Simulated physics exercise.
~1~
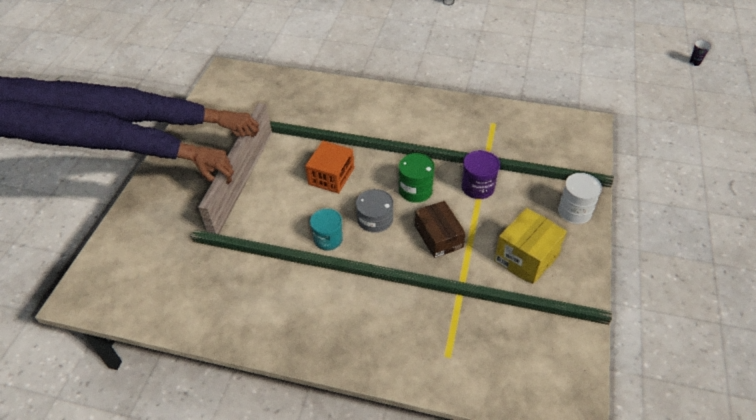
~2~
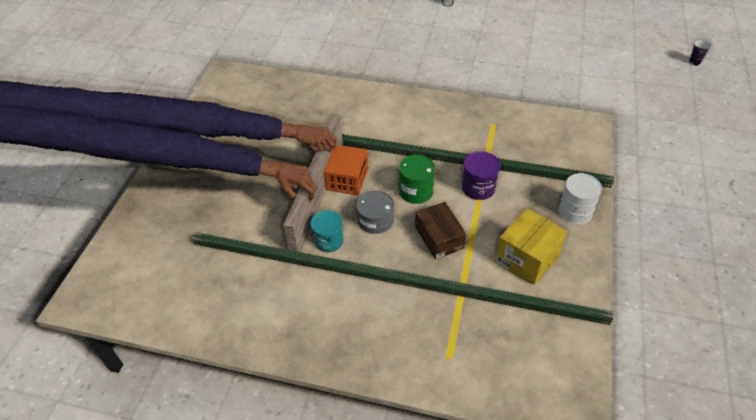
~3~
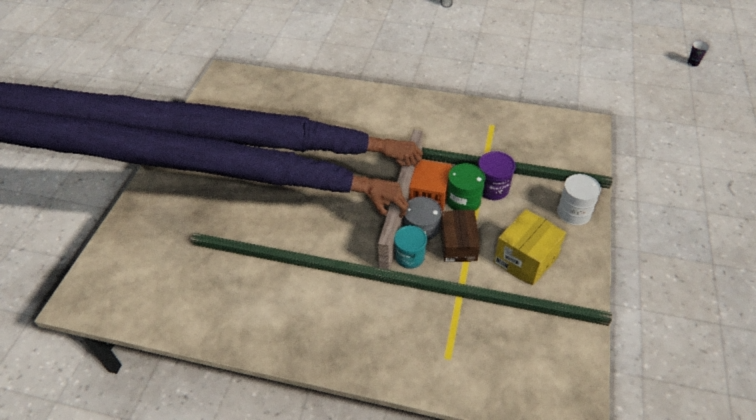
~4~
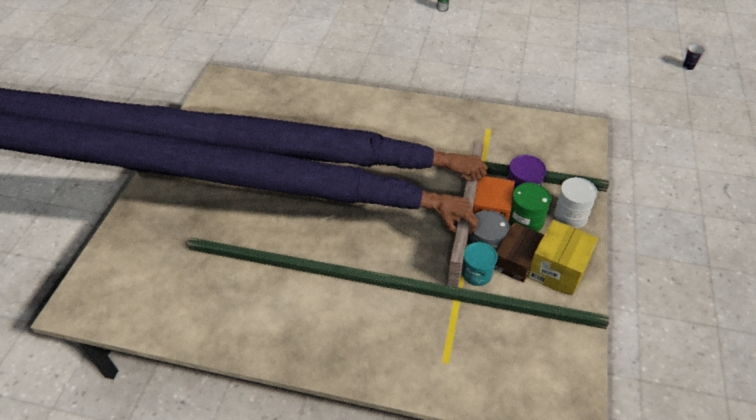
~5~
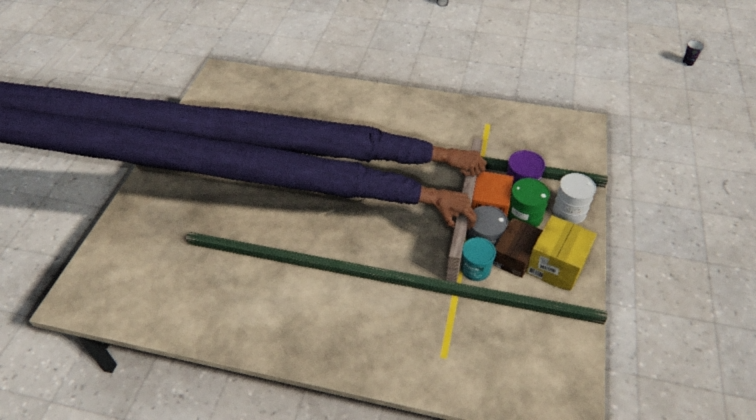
Hands pushing a plank rightward across a table, bunching colourful pails, boxes and a crate past a yellow line, none falling.
